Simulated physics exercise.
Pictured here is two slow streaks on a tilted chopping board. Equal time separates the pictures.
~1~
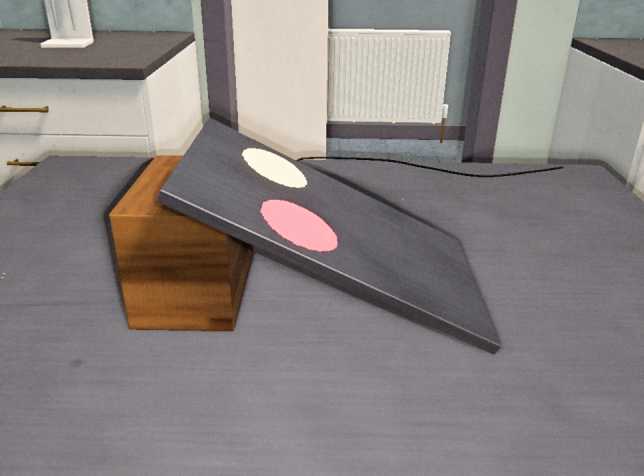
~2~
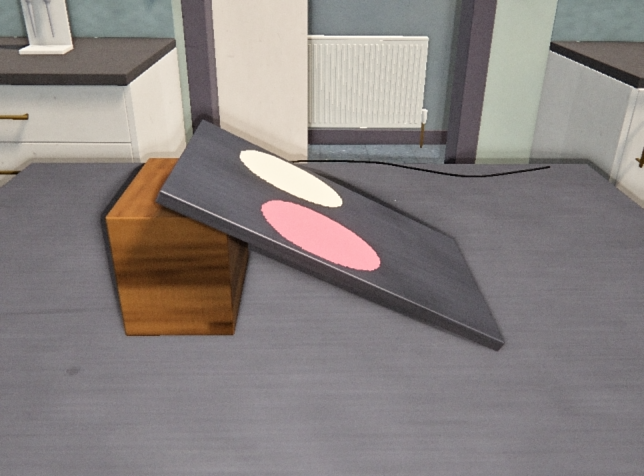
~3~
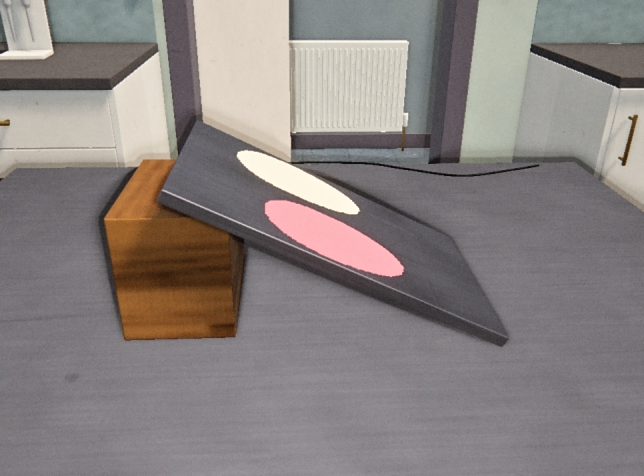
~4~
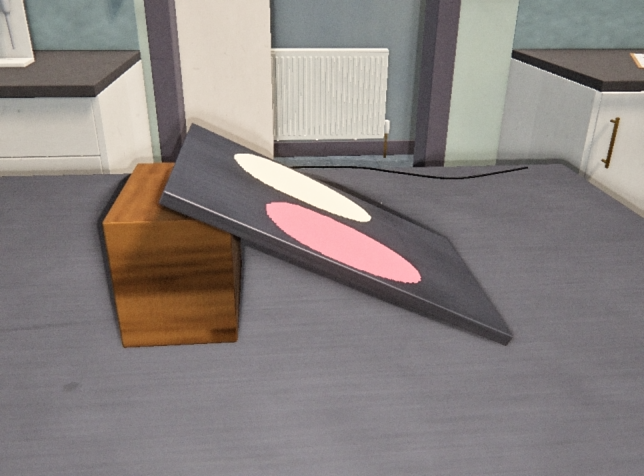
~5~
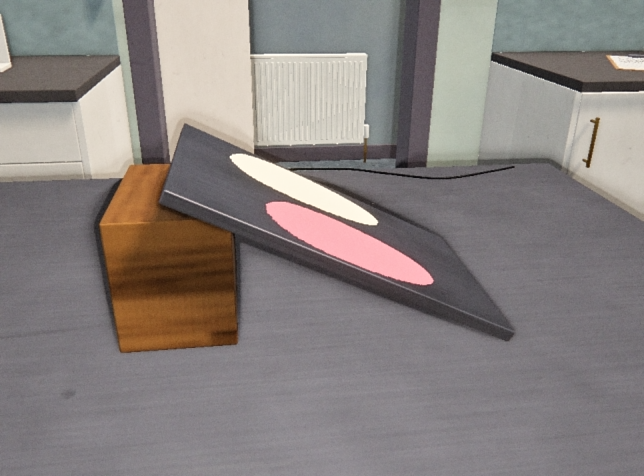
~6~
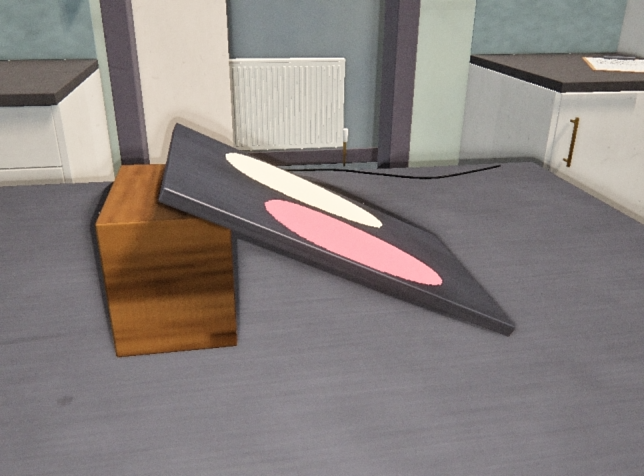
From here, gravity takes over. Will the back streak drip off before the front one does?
No.
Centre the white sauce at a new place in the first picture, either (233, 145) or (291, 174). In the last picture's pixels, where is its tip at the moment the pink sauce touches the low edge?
(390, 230); (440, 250).
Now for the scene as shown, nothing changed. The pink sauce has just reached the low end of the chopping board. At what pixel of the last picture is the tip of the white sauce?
My best guess for the front is close to (423, 240).
Shortly, the pink sauce is close to the edge; the white sauce is three quarters of the way down.
At the finish, the pink sauce is at the low edge; the white sauce is close to the edge.
